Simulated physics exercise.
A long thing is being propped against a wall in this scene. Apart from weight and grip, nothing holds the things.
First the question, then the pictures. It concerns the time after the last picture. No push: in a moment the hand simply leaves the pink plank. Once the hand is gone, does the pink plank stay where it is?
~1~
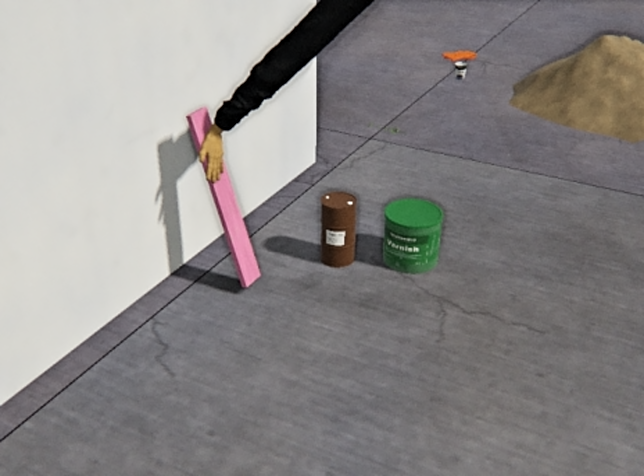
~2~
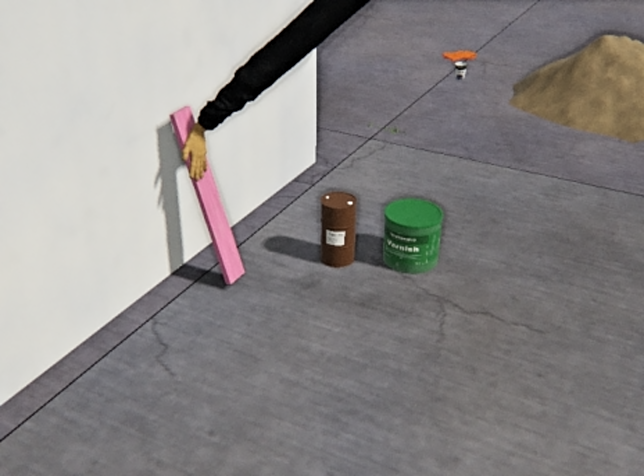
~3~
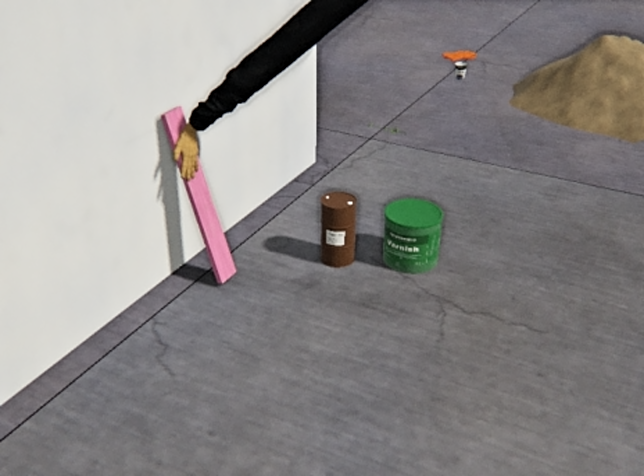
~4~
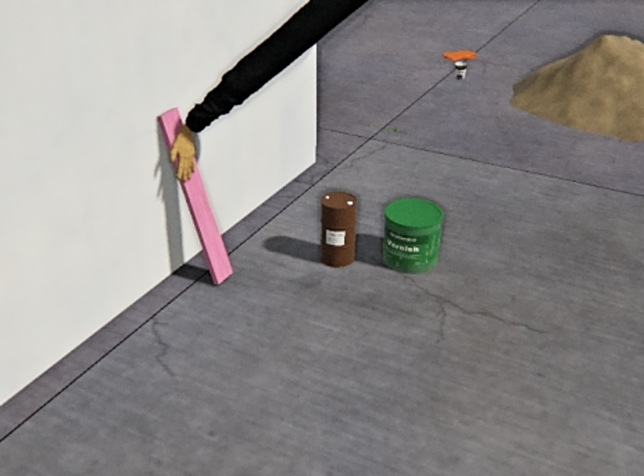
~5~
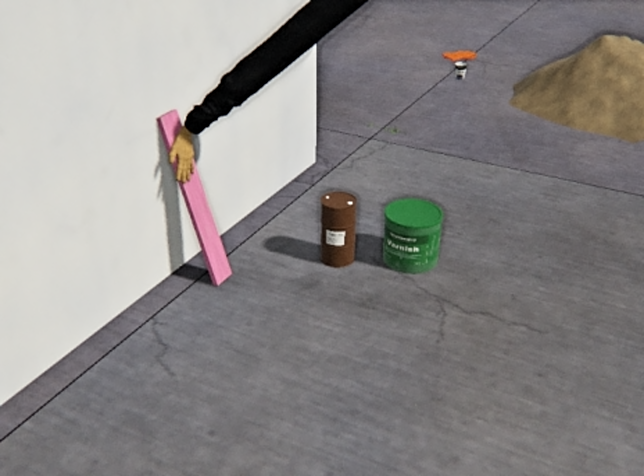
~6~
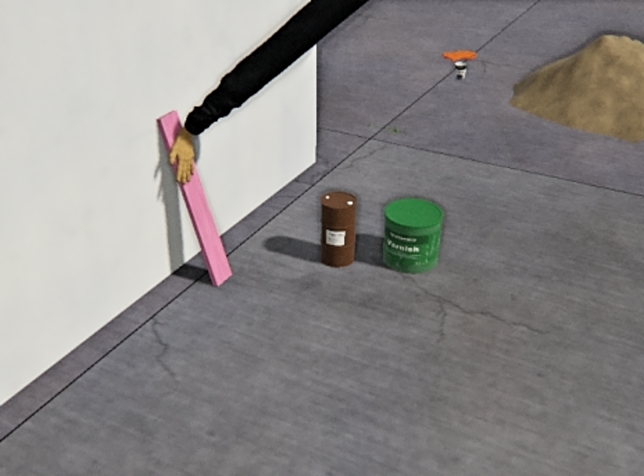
It is left as it was.
Then, 0.20 s past the last view, nothing moves.
Then, 0.60 s past the last view, pink plank resting near (196, 201).
Finally, all 3 still in place. Final places as the last picture's camera would see them, pink plank near (196, 201). The plank stays up.
